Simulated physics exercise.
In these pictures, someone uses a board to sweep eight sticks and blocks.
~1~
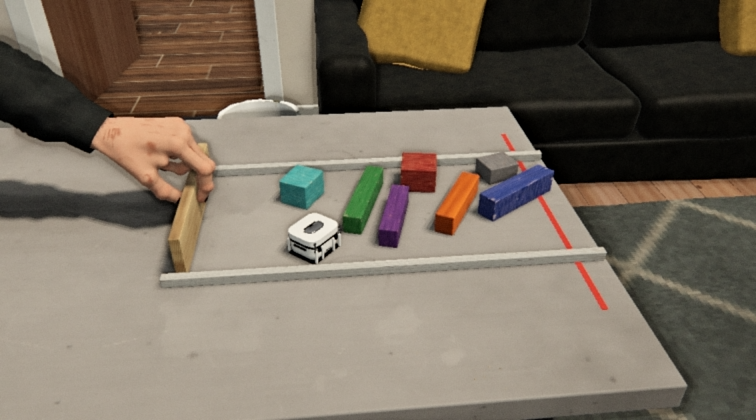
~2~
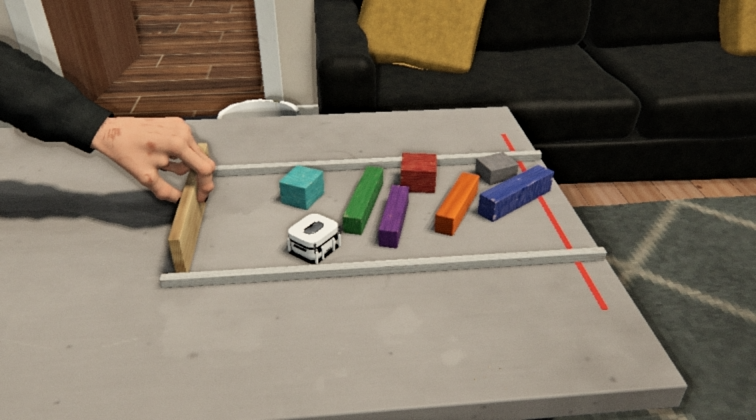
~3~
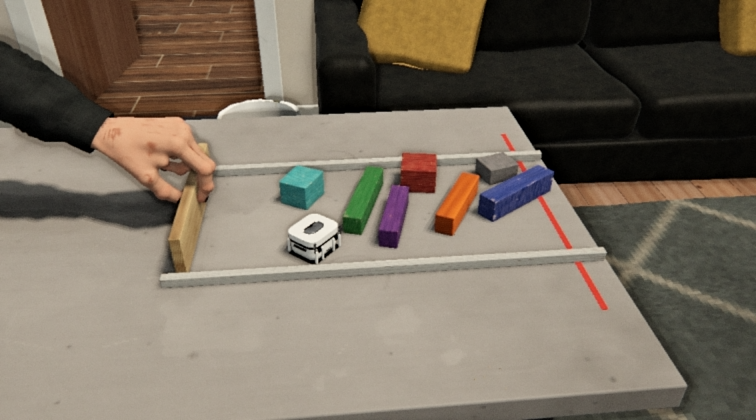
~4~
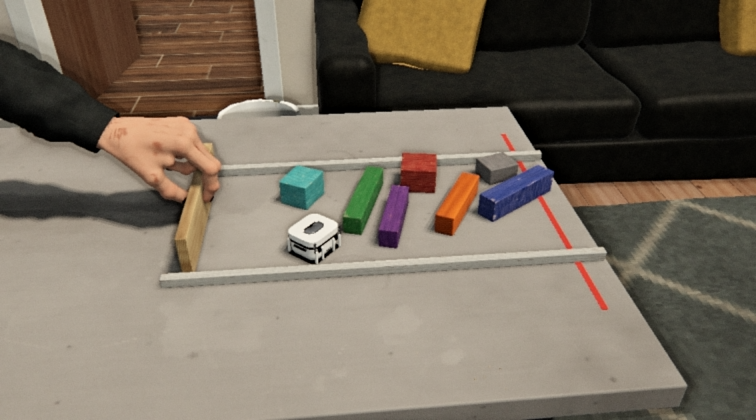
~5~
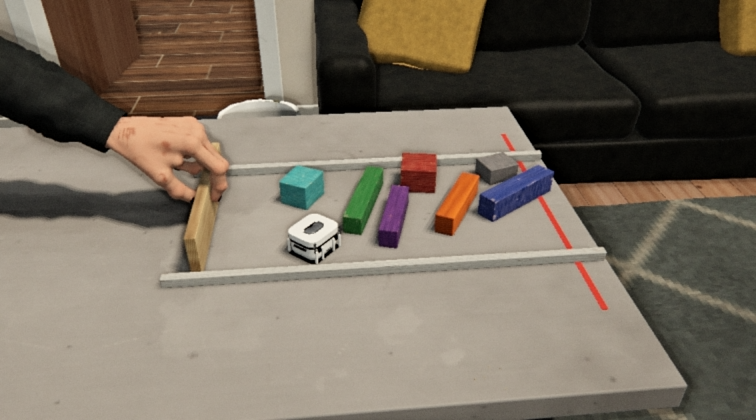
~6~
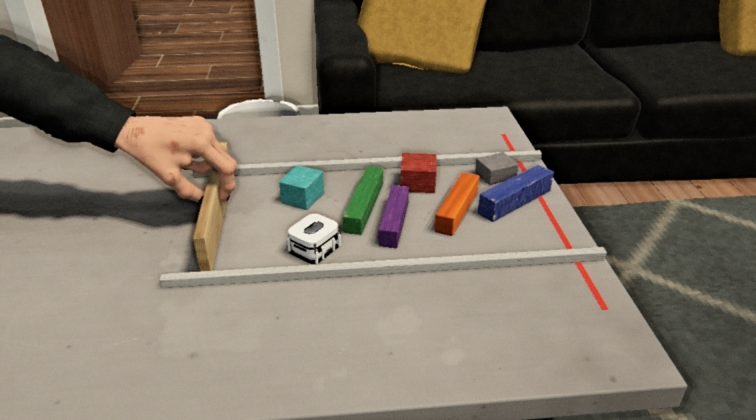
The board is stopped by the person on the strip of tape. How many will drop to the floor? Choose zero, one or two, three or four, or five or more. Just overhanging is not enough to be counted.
Five or more.
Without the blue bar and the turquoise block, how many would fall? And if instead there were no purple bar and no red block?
You'd count 4 the first time and 4 the second time.
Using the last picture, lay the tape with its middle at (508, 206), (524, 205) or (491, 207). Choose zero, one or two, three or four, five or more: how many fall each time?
Three to four; five or over; one or two.
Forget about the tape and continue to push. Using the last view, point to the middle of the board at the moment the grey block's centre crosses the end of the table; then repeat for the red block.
The middle is at (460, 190) when it's the grey block, and at (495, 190) when it's the red block.
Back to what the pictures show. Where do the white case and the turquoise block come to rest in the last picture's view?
In the last picture the white case sits around (582, 224) and the turquoise block around (547, 170).
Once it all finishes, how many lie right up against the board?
2 touch it.
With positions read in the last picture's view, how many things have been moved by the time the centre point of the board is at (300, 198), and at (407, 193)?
Tally: First 2; then 8.
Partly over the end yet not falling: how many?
The number is 2.
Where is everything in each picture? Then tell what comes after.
In the first frame, blue bar (517, 192); grey block (497, 168); orange stick (458, 202); board (193, 204); tape (544, 203).
In the second frame, grey block (496, 168); board (193, 204).
In the third frame, orange stick (458, 203); turquoise block (302, 187).
In the fourth frame, blue bar (517, 192); green bar (364, 199).
In the fifth frame, grey block (496, 168); purple bar (394, 215).
In the sixth frame, blue bar (517, 192); grey block (496, 168); orange stick (458, 203); board (215, 203); tape (544, 203).
Soon after, none off yet; blue bar at rest near (517, 192); grey block at rest near (496, 168); orange stick at rest near (458, 203).
In the end, the number that fall off is five or more; gone, green bar, purple bar, red block, orange stick, grey block and blue bar.
